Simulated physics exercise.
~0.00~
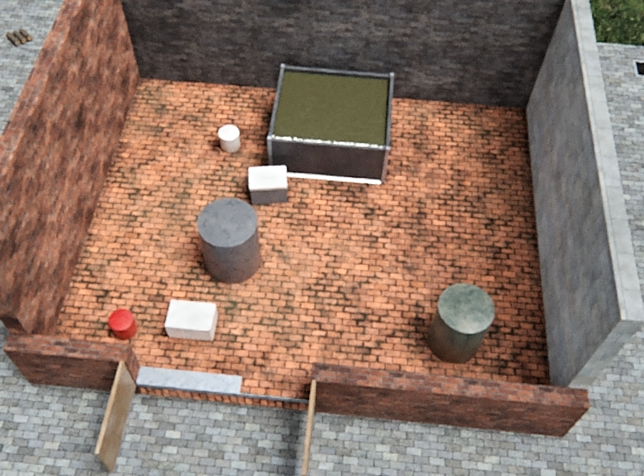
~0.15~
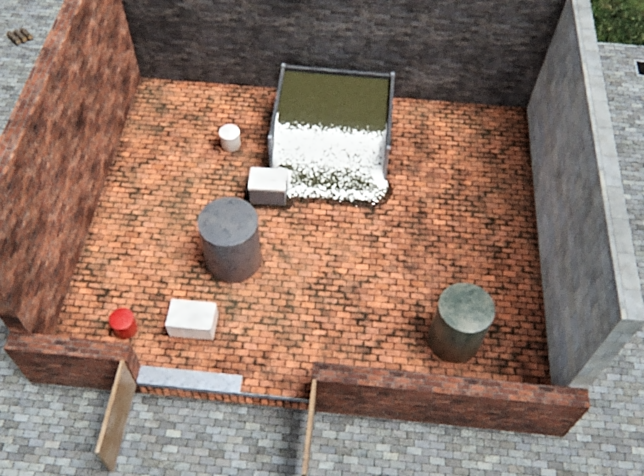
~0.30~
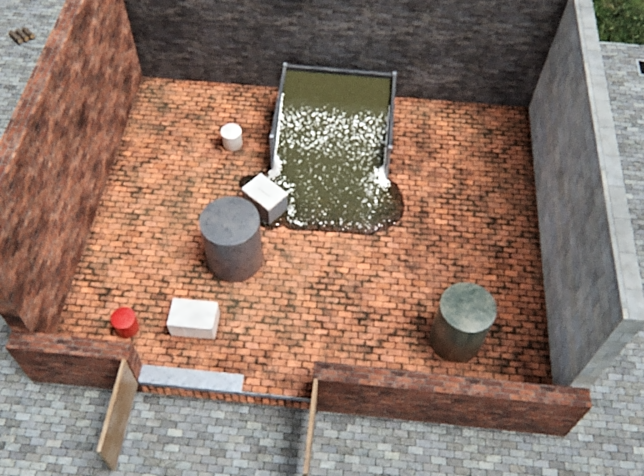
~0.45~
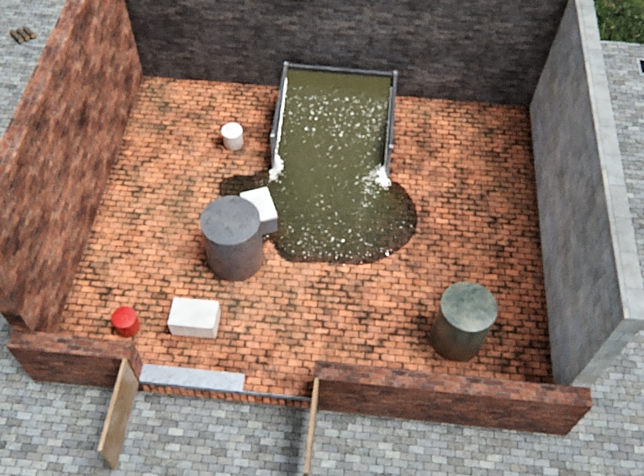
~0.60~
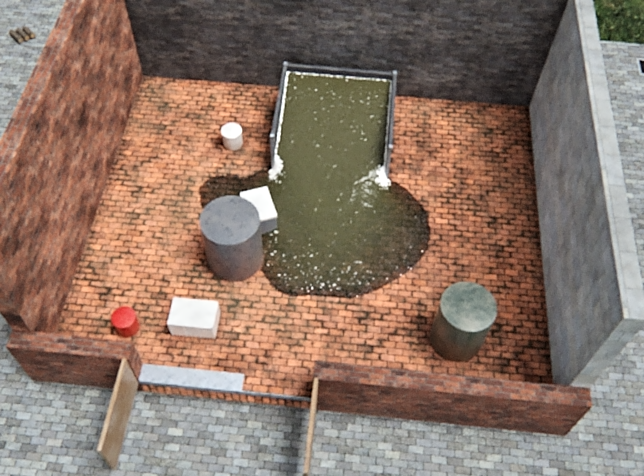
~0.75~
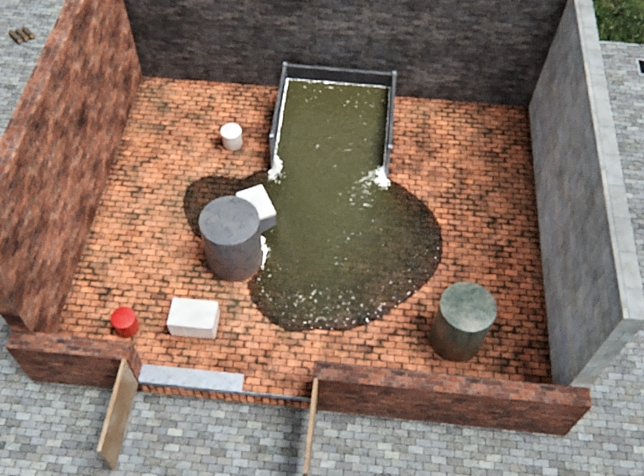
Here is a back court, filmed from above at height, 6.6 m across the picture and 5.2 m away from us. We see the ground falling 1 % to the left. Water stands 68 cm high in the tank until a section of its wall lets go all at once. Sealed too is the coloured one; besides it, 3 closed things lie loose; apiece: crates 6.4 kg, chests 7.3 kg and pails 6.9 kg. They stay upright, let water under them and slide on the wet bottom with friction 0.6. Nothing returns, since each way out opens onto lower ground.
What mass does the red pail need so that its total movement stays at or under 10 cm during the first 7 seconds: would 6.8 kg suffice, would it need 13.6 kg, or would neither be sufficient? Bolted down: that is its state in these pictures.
6.8 kg suffices.
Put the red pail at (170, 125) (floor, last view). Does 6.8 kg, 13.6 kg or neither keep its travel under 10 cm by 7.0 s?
Going by the scene, the lighter weight suffices.
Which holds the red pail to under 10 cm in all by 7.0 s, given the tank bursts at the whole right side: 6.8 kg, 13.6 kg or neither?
Well, in that case only the heavy one does.
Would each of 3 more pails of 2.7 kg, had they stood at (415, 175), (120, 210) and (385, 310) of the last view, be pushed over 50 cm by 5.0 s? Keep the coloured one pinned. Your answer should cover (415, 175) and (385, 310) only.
Below the mark, beyond the mark.
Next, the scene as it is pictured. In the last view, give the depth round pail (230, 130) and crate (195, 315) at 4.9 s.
Some 0 cm at the first, some 3 cm at the second.
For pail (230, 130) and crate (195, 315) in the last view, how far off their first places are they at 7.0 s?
So the first is off by 0 centimetres, the second by 80 centimetres.
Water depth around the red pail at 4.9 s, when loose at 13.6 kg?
3 cm, roughly.
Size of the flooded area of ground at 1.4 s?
Wet area: Approx. 16 m2.
After 1.4 s the red pail would be 0 cm from its start with 6.8 kg and 0 cm from its start with 13.6 kg; 0 cm of water round it then.
After 3.1 s the red pail would be 0 cm from its start with 6.8 kg and 0 cm from its start with 13.6 kg; 1 cm of water round it then.
After 4.9 s the red pail would be 0 cm from its start with 6.8 kg and 0 cm from its start with 13.6 kg; 3 cm of water round it then.
After 7.0 s the red pail would be 0 cm from its start with 6.8 kg and 0 cm from its start with 13.6 kg; 4 cm of water round it then.
